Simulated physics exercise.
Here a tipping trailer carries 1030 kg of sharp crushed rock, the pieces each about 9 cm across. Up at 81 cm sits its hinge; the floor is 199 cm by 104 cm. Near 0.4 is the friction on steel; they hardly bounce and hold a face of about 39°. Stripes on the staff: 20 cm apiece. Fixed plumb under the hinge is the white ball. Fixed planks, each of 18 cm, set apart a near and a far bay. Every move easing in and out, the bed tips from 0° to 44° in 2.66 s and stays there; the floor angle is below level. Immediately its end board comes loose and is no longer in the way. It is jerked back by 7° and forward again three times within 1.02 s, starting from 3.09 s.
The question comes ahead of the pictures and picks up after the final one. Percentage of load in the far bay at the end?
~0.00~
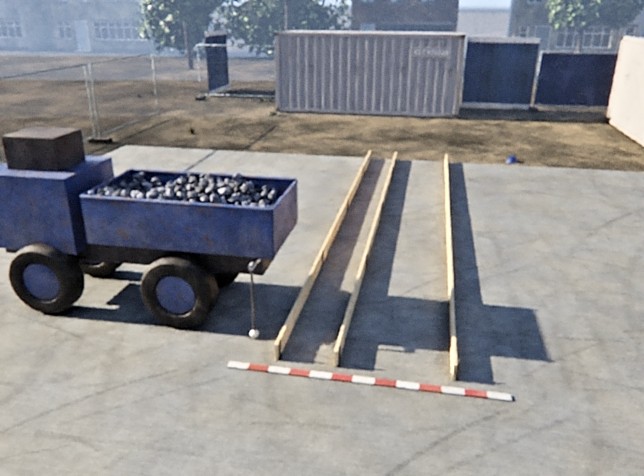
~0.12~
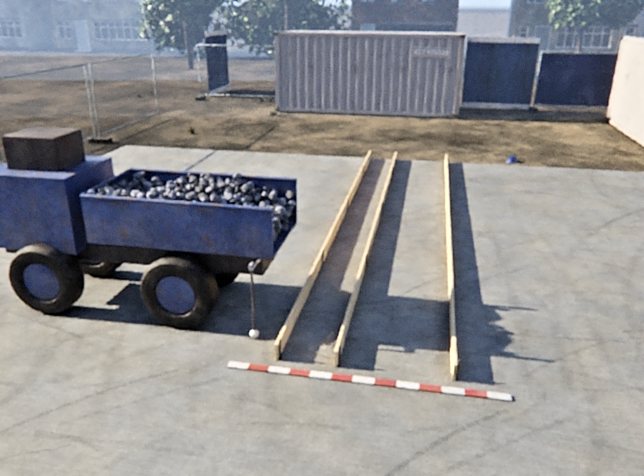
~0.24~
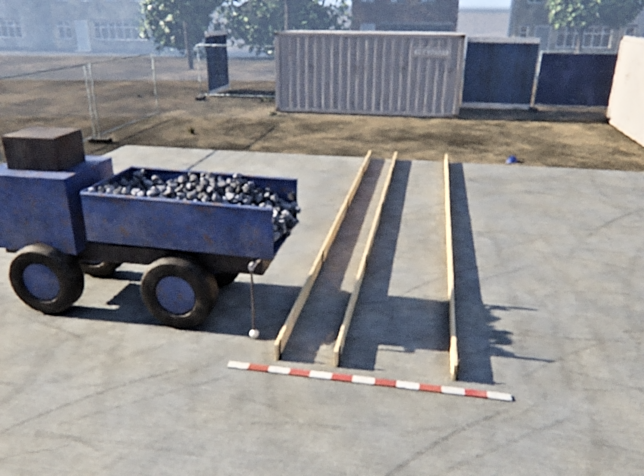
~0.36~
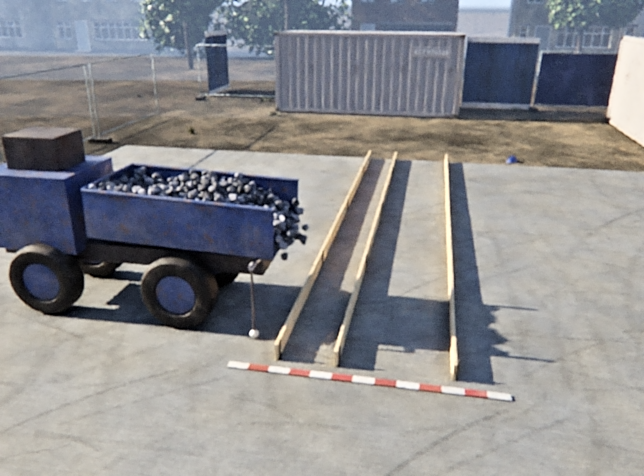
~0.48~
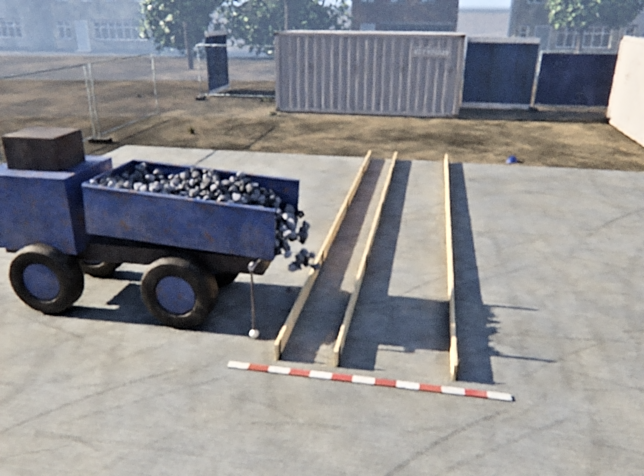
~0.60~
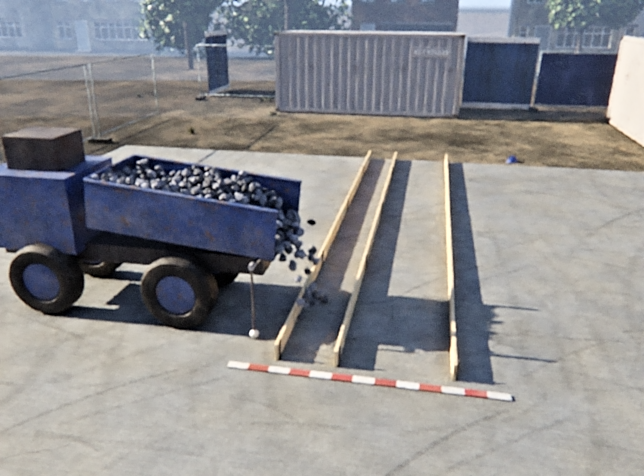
Roughly 35 %.
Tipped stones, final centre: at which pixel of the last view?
(335, 309).
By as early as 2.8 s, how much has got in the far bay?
20 per cent or so by then.
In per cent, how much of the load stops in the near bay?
Around 55 per cent of the load ends up there.
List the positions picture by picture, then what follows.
Lip at (273, 258), floor tilted 0°, highest stones at (191, 180), in the first frame.
The bed is at 0°, its lip at (273, 258); the top of the load is at (191, 180); the stones move at 0.1 m/s on average, in the second frame.
Lip at (273, 258), floor tilted 1°, highest stones at (192, 179); 1 % has left, in the third frame.
The bed is at 2°, its lip at (273, 259); the top of the load is at (172, 177); 2 % has left, in the fourth frame.
The bed is at 4°, its lip at (274, 259); the top of the load is at (158, 173); 3 % has left, in the fifth frame.
Lip at (274, 260), floor tilted 6°, highest stones at (141, 169); 5 % has left, in the sixth frame.
After 2.0 s the floor is at 37°; 67 % in the bed, 1 % short of the bays, 31 % in the near bay; the foremost stones are at (350, 299).
After 2.8 s the floor is at 44°; 8 % in the bed, 7 % short of the bays, 65 % in the near bay, 21 % in the far bay; the foremost stones are at (428, 337).
After 4.6 s the floor is at 44°; 0 % in the bed, 10 % short of the bays, 53 % in the near bay, 37 % in the far bay; the foremost stones are at (446, 343).
After 7.5 s the floor is at 44°; 0 % in the bed, 10 % short of the bays, 53 % in the near bay, 37 % in the far bay; the foremost stones are at (446, 343).
